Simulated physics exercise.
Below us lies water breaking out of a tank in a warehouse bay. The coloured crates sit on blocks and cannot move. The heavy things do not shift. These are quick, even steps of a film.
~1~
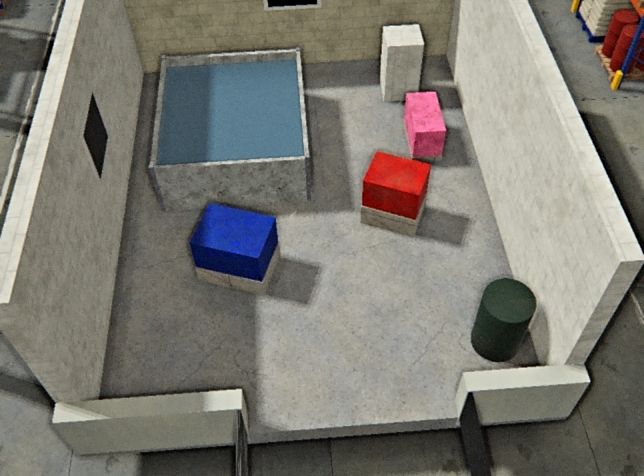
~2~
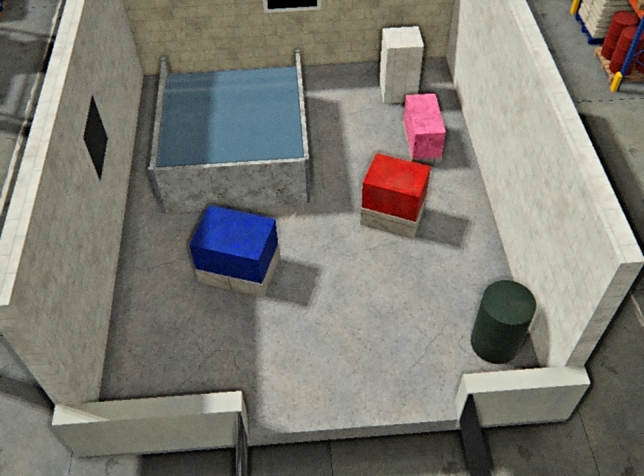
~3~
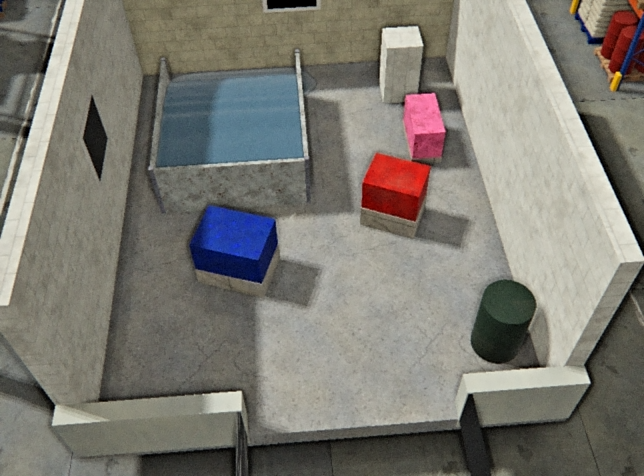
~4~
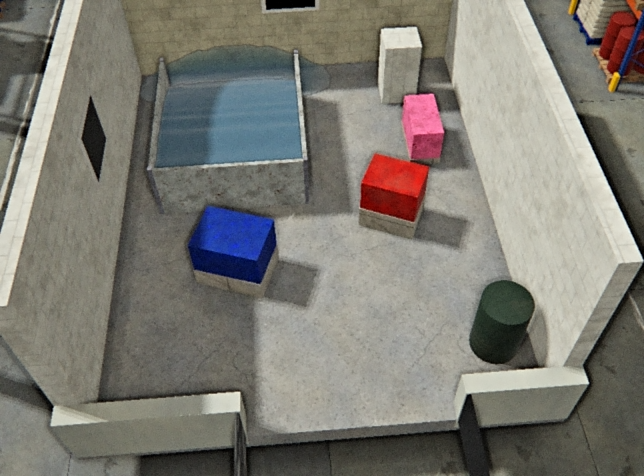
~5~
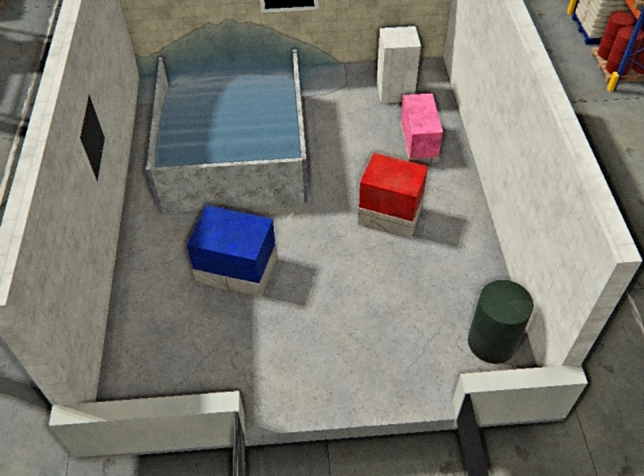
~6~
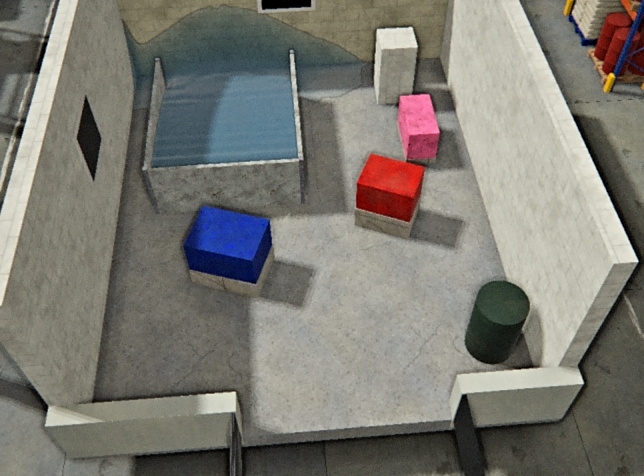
We see a tank of still water in a walled bay with blue, red and pink blocks; its far side opens, and water pours out, rises against the back wall and spreads sideways while the blocks stay put.
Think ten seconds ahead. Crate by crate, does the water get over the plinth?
In the end: The red crate keeps dry; the blue crate keeps dry; the pink crate is soaked.
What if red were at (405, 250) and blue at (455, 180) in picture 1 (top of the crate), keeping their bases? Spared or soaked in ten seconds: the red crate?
Then: Red crate remains dry.
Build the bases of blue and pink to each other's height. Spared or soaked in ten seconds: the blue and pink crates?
One by one: The blue one is soaked; the pink one escapes it.
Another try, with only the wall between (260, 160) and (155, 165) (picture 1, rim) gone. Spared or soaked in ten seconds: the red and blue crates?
Then: Red is safe, blue is wetted.
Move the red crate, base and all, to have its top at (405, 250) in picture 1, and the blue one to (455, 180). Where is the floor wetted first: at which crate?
I say the pink crate.
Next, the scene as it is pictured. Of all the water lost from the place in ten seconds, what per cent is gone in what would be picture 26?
About 0 per cent.
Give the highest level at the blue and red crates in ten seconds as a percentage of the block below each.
Roughly 60 per cent, then 60 per cent.
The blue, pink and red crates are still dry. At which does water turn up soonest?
First comes the pink crate.
A moment on, water covers 20 % of the floor; the red crate not reached, the blue crate not reached, the pink crate not reached.
Next, water covers 40 % of the floor; the red crate water round its plinth, the blue crate not reached, the pink crate water round its plinth.
Then, water covers 65 % of the floor; the red crate water round its plinth, the blue crate water round its plinth, the pink crate water round its plinth.
Later, water covers 100 % of the floor; the red crate water round its plinth, the blue crate water round its plinth, the pink crate water round its plinth.
In the end, water covers 100 % of the floor; the red crate stayed above the water, the blue crate stayed above the water, the pink crate was topped.
